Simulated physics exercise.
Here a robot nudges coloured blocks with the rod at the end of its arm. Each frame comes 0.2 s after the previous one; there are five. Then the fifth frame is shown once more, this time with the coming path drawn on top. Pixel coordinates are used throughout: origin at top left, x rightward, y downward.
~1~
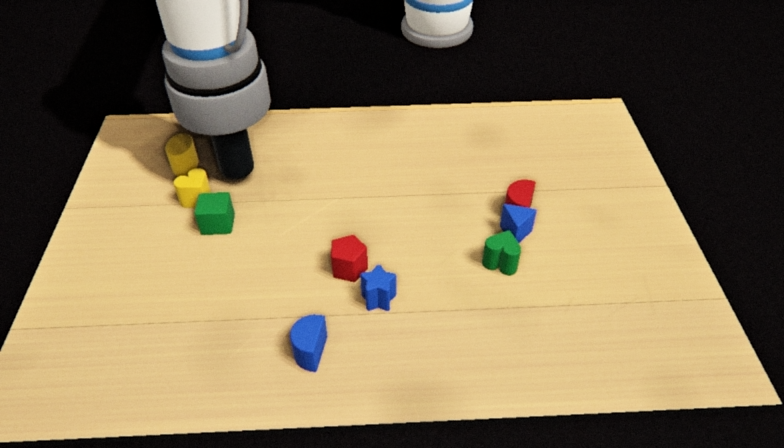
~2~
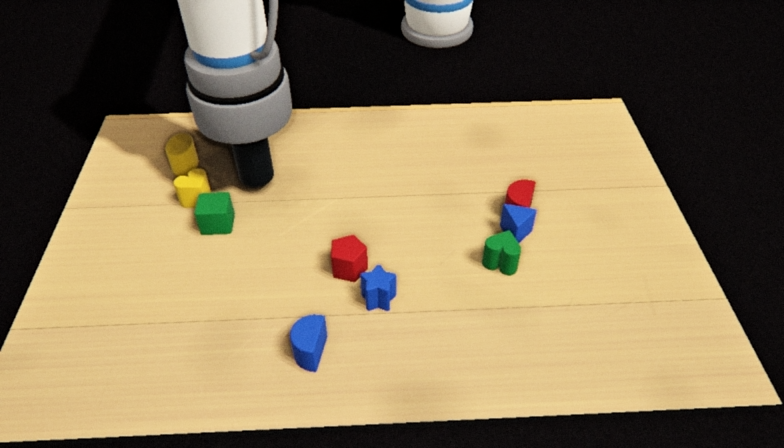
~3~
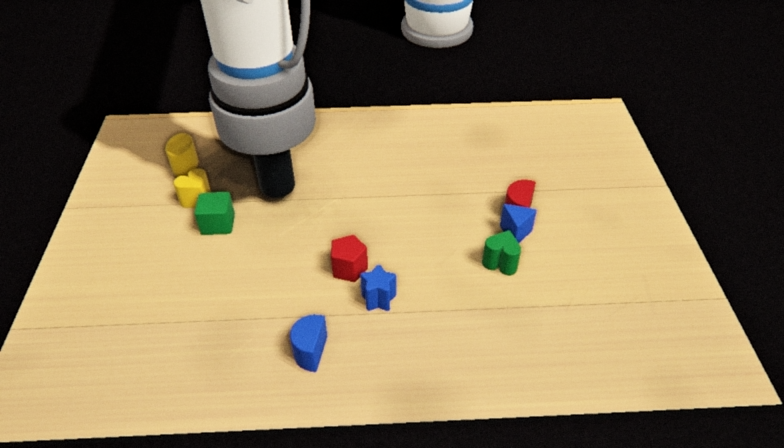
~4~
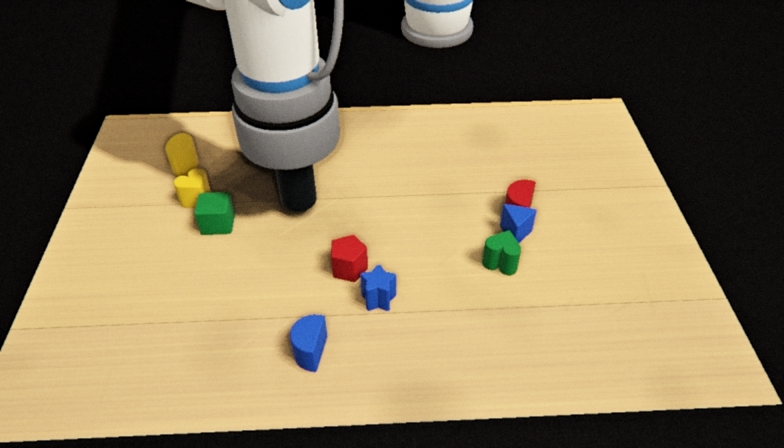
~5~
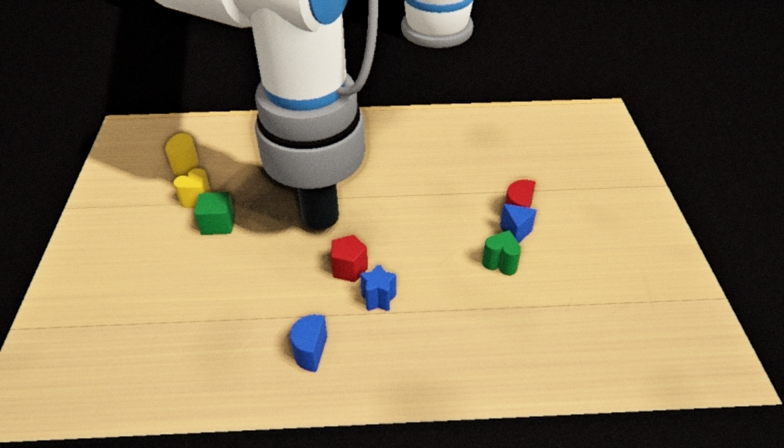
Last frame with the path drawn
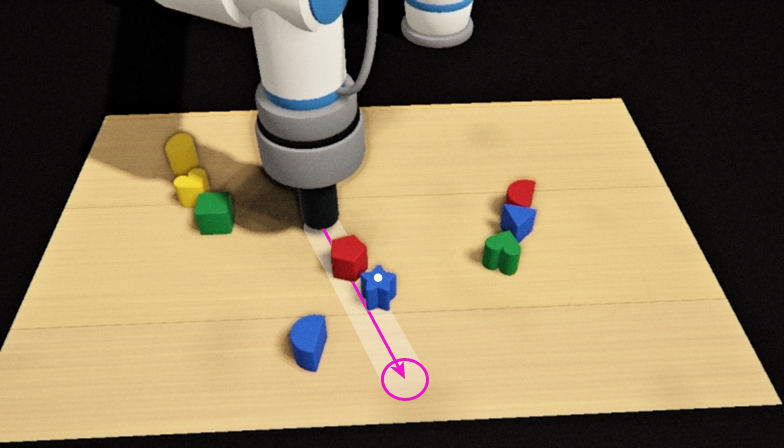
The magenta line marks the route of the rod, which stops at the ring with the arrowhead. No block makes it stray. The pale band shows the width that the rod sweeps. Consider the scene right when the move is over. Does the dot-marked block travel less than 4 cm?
The answer is no.
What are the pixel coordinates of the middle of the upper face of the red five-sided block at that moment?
So, by the moment the path ends, you'll find the top centre of the red five-sided block at (448, 368).
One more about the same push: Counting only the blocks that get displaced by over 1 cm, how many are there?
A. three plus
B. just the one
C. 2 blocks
My answer is option C.
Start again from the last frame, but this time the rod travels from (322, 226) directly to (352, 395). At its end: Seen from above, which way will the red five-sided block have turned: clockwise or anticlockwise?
It turns counter-clockwise.
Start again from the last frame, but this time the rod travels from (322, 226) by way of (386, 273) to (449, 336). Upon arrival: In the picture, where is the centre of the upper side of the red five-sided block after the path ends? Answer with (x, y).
The top centre is at (352, 268).
Path on the board, in a line from (322, 226) to (405, 379); the dot is on the blue star block.
The first path, step by step. One third of the way, rod (346, 263); red five-sided block (366, 271), turned 20° anticlockwise; blue star block (390, 289), turned 20° anticlockwise.
Two thirds of the way, rod (373, 313); red five-sided block (404, 321), turned 45° anticlockwise; blue star block (439, 327), turned 50° anticlockwise.
At the end, rod (405, 371); blue D-shaped block in place; red five-sided block (448, 368), turned 65° anticlockwise; blue star block (465, 338), turned 95° anticlockwise.
